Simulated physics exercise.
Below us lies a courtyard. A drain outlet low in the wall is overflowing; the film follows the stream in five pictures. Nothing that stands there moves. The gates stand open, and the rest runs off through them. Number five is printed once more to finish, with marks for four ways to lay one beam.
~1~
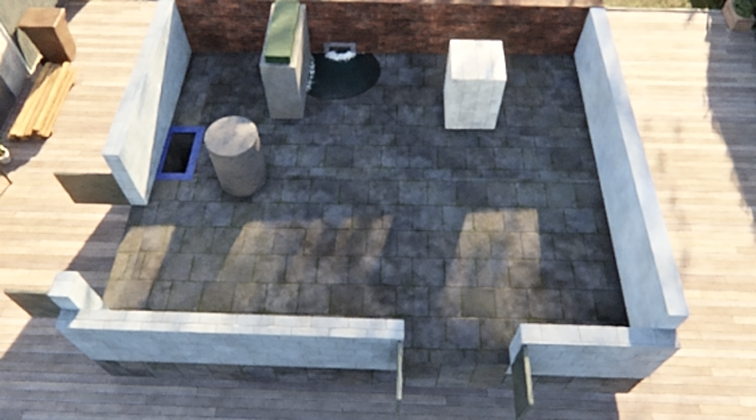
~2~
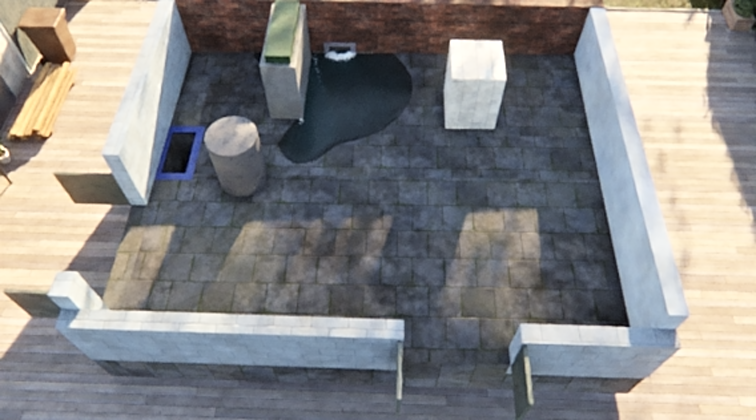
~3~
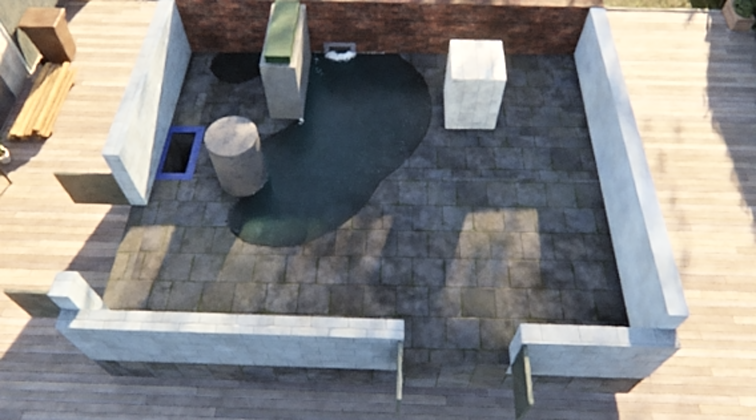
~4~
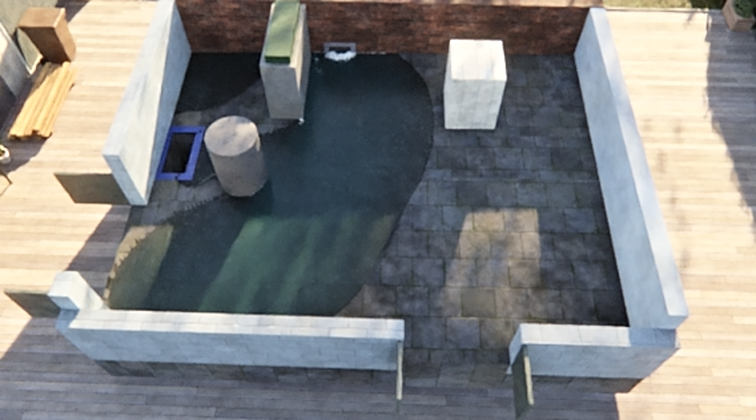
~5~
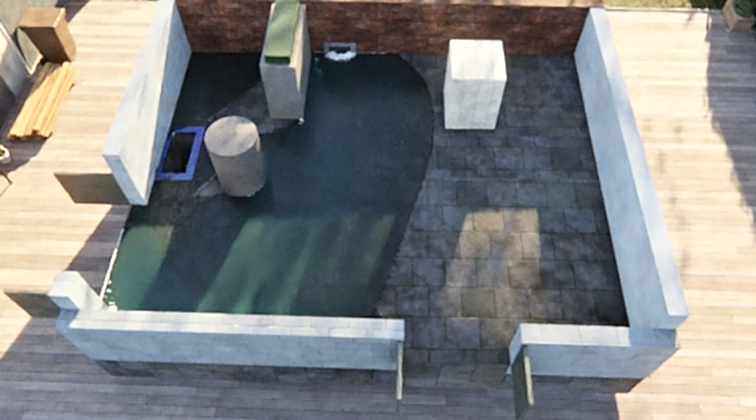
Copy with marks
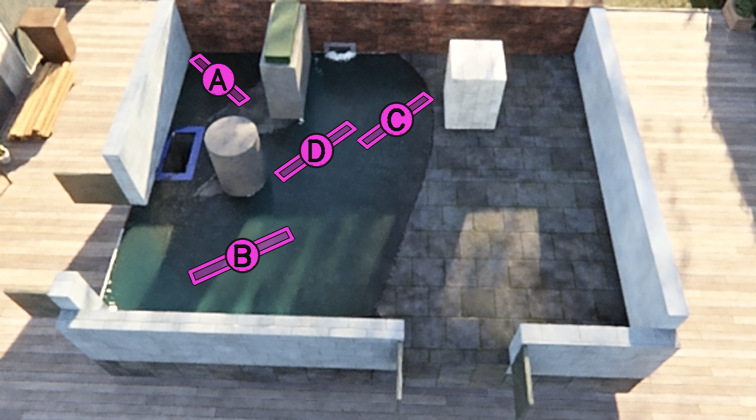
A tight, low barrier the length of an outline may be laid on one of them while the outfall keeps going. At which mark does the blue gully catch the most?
D beats the others.
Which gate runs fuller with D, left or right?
The left gate.
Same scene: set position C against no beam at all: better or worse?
Better.
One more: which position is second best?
C.
On the marked copy, A from (195, 58) to (243, 101); B from (192, 277) to (289, 233); C from (363, 143) to (427, 96); D from (279, 176) to (351, 125).
For position A, about 9 % of the stream runs into the blue gully, about 91 % out by the gates.
For position B, about 9 % of the stream runs into the blue gully, about 91 % out by the gates.
For position C, about 17 % of the stream runs into the blue gully, about 83 % out by the gates.
For position D, about 51 % of the stream runs into the blue gully, about 49 % out by the gates.
